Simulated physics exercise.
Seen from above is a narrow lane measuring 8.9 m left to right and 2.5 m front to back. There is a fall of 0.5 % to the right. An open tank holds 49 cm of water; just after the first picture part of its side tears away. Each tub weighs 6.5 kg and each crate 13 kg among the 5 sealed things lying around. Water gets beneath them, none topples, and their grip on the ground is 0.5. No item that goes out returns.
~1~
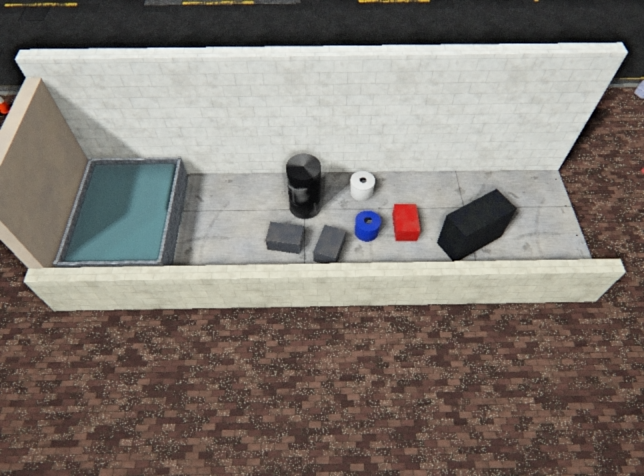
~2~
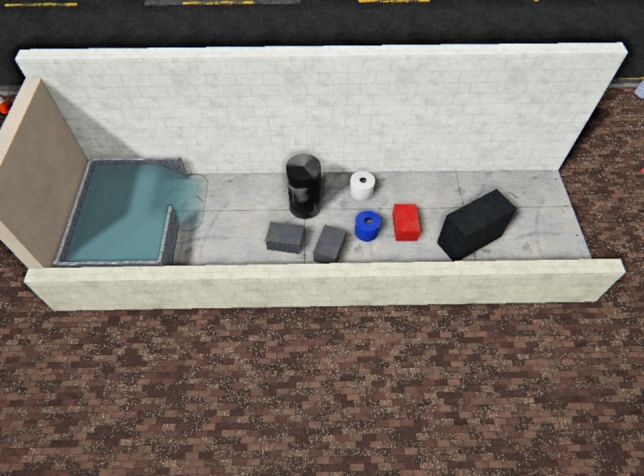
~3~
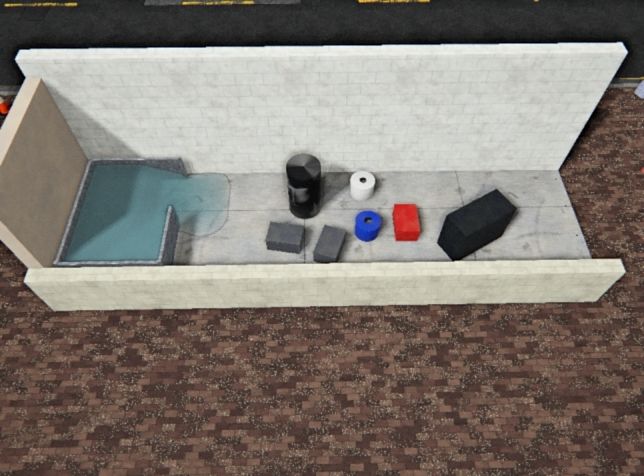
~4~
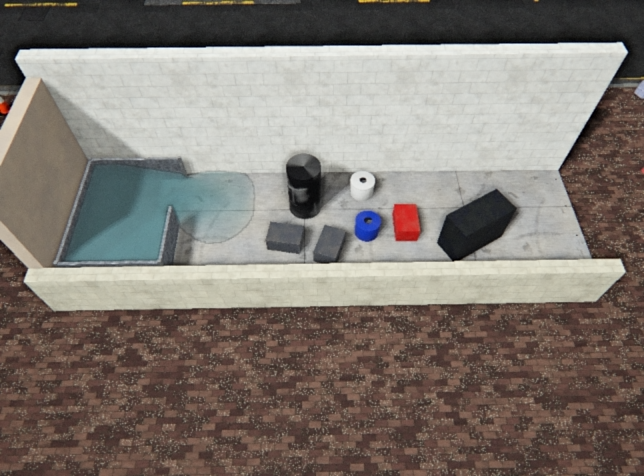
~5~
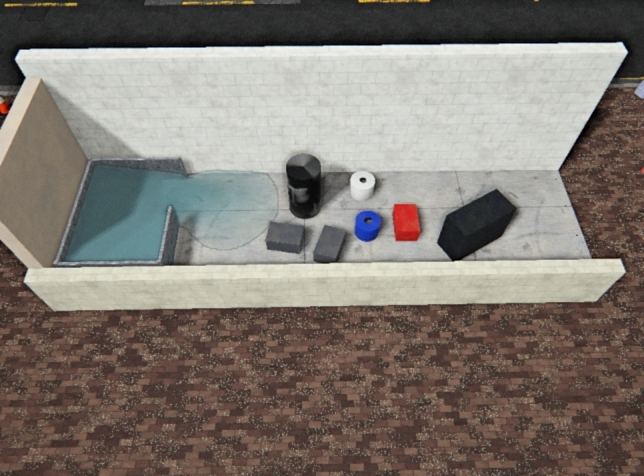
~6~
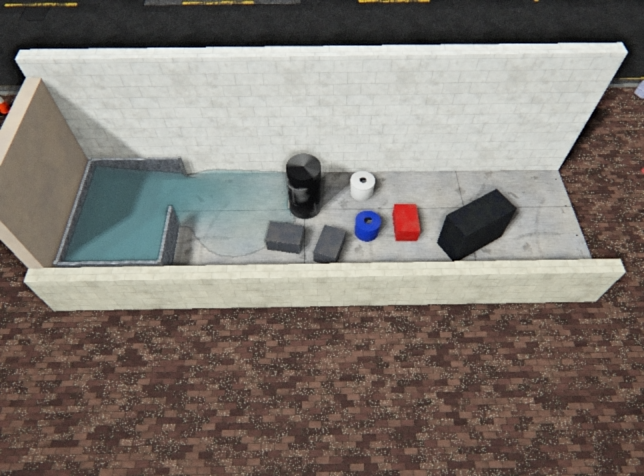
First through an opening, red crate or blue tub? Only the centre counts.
The red one gets out first.
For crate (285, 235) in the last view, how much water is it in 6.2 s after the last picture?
Roughly 8 cm.
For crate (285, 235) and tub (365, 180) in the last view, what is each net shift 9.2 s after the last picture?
In that order: 350 cm, washed out.
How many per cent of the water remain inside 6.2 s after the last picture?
About 78 in a hundred parts of the water.
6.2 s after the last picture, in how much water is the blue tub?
About 5 cm.
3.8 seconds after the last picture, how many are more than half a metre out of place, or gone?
I make it 5 by then.
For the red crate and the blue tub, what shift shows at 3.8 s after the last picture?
Close to 100 and 80 centimetres by then.
Then, 1.2 s after the last picture the red crate is near (408, 217), 0.0 m from its start, aground; the blue tub is near (384, 220), 0.3 m from its start, aground; 0 of 5 are out; 0 afloat.
Then, 3.8 s after the last picture the red crate is near (457, 203), 1.0 m from its start, afloat; the blue tub is near (415, 229), 0.8 m from its start, afloat; 0 of 5 are out; 4 afloat.
Then, 6.2 s after the last picture the red crate has gone out (6.1 s after the last picture); the blue tub is near (490, 194), 2.3 m from its start, aground; 2 of 5 are out; 2 afloat.
Then, 9.2 s after the last picture the red crate has gone out (6.1 s after the last picture); the blue tub has gone out (8.1 s after the last picture); 3 of 5 are out; 2 afloat.
